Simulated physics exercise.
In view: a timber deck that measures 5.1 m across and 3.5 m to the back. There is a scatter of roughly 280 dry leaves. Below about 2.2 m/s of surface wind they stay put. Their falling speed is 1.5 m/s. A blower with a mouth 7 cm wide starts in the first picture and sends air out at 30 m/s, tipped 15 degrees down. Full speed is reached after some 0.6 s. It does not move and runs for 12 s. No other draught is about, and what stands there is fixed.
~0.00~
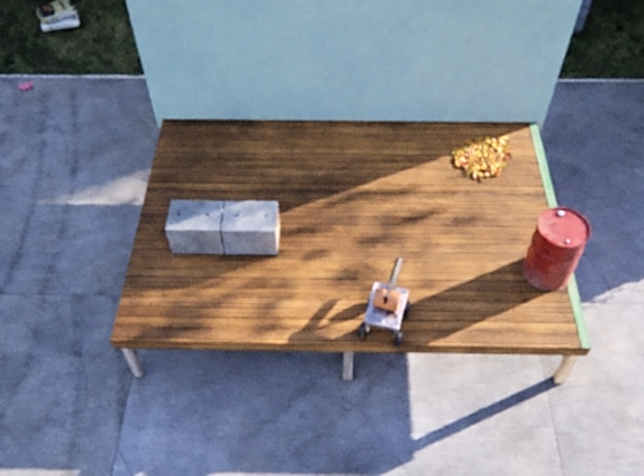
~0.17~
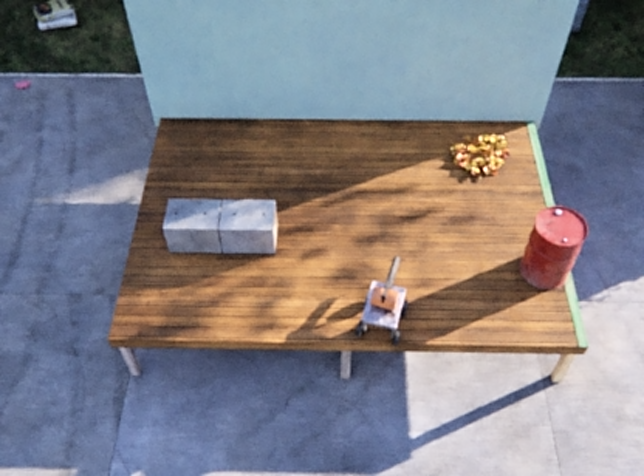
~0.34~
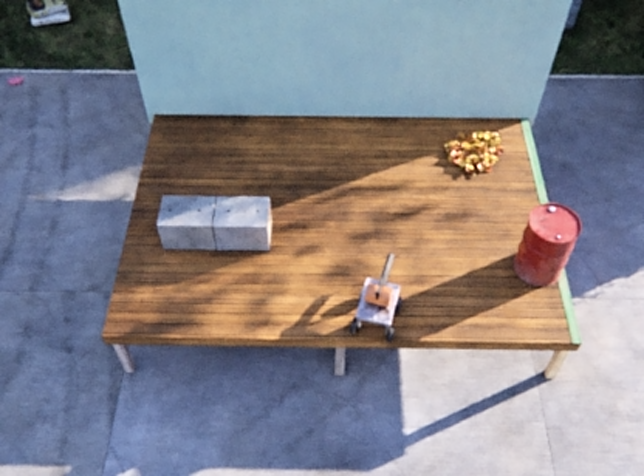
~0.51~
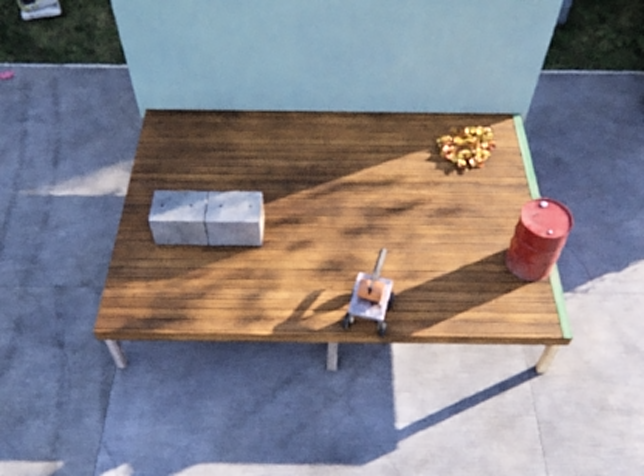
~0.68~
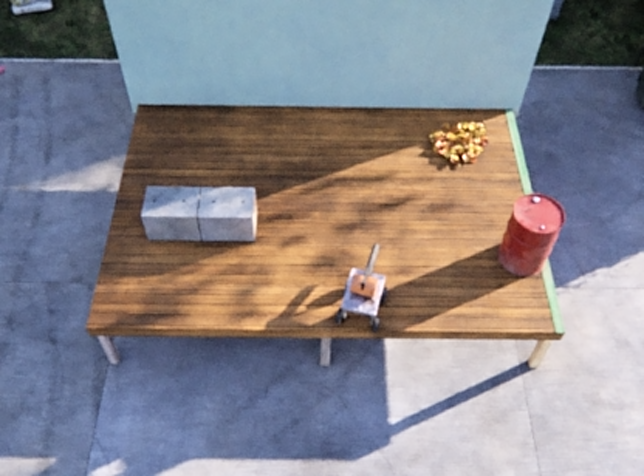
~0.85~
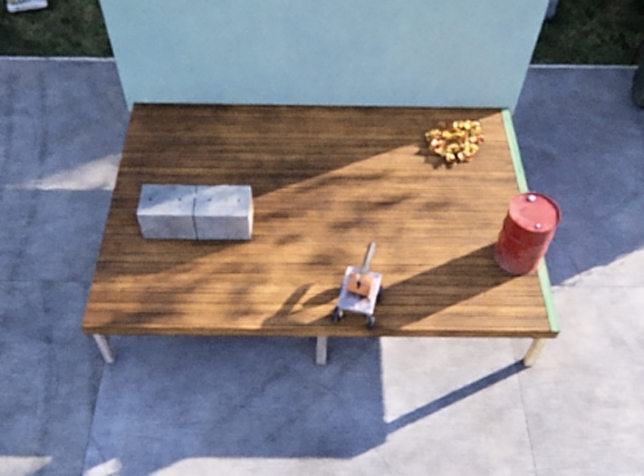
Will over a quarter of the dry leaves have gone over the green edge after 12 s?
More than a quarter over the green edge: Yes.
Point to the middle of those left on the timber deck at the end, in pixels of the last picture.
Around (481, 129).
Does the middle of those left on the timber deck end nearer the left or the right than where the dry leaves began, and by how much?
Towards the right, some 0.4 m.
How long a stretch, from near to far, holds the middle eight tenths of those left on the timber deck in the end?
About 0.8 m.
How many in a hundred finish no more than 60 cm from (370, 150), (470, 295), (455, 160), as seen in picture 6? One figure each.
In turn about 0 %, 0 %, 15 %.
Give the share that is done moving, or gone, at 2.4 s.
About 3 %.
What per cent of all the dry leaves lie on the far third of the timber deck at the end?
About 40 %.
After 2.4 s the count stands so, 8 % are over the green edge; the middle of those still in play is near (471, 121).
After 3.8 s the count stands so, 16 % are over the green edge; the middle of those still in play is near (476, 120).
After 6.6 s the count stands so, 38 % are over the green edge; the middle of those still in play is near (483, 118).
After 12.0 s, at the end, 60 % are over the green edge; the middle of those still in play is near (481, 129).
